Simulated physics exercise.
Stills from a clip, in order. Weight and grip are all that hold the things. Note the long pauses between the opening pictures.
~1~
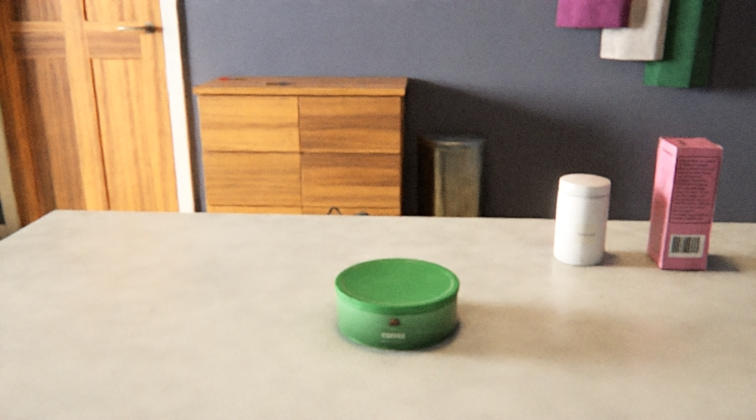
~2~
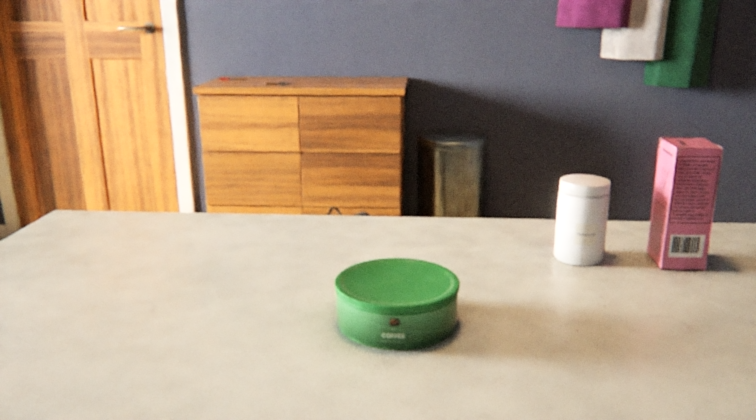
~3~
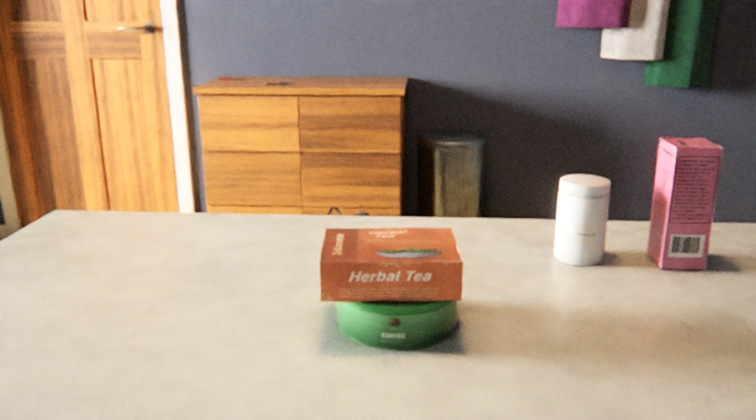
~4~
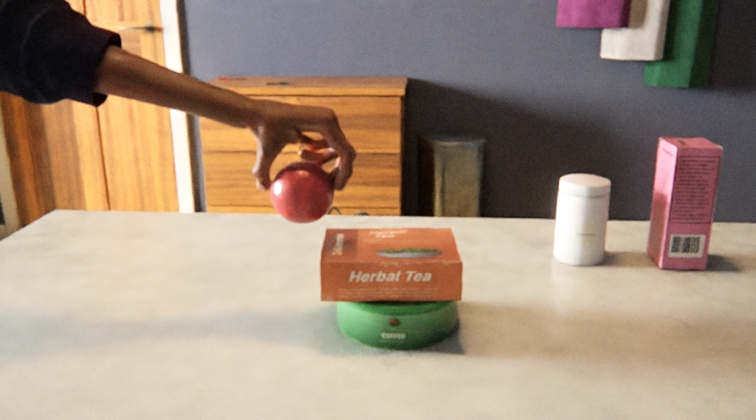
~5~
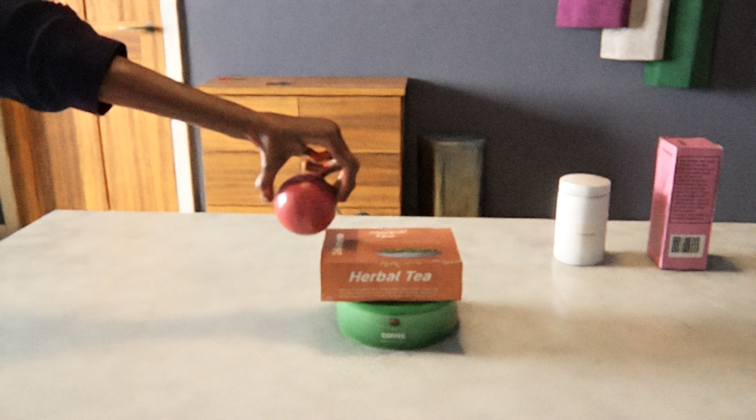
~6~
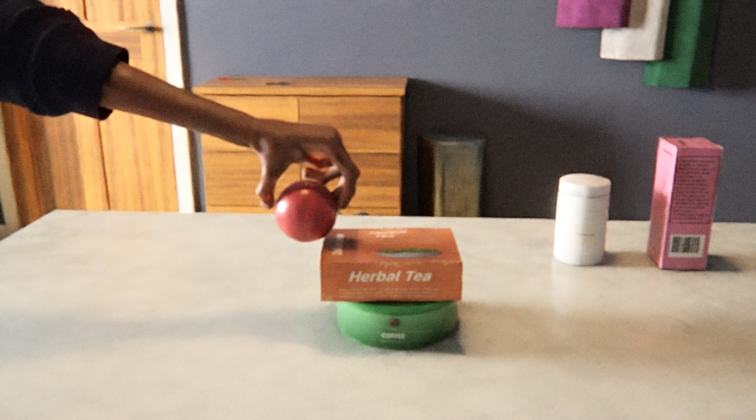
A pale tabletop is seen from slightly above by a still camera, with a wooden door and drawers behind it at left and cloths hanging on a dark wall at upper right. A green round tin sits near the middle, with a white jar and pink box to the right. An orange Herbal Tea packet appears on the tin, then a dark-sleeved arm from the left lowers a red apple slightly beside the packet's upper left corner.
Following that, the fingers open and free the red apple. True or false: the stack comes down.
True.
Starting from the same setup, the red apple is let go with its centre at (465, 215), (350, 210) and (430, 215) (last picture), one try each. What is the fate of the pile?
Try one: It topples; try two: It stands firm; try three: It stands firm.
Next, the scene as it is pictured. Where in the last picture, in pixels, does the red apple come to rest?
Near (268, 294).
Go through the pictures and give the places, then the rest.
In the first picture, the last thing is not in view yet; white jar (582, 219).
In the second picture, the last thing is not in view yet.
In the third picture, the last thing is not in view yet; white jar (582, 219).
In the fourth picture, still above its spot; red apple (303, 192); orange packet (390, 262).
In the fifth picture, still above its spot; red apple (307, 205); white jar (582, 219).
In the sixth picture, in place under the hand; red apple (307, 211); orange packet (390, 262).
Then, 0.30 s after the last picture, red apple now fallen.
Then, 0.40 s after the last picture, things are still on the move.
Then, 1.90 s after the last picture, nothing new.
At rest, fallen, red apple; the other 4 in place. Seen from the same camera at the end, red apple near (268, 294). The pile comes apart.
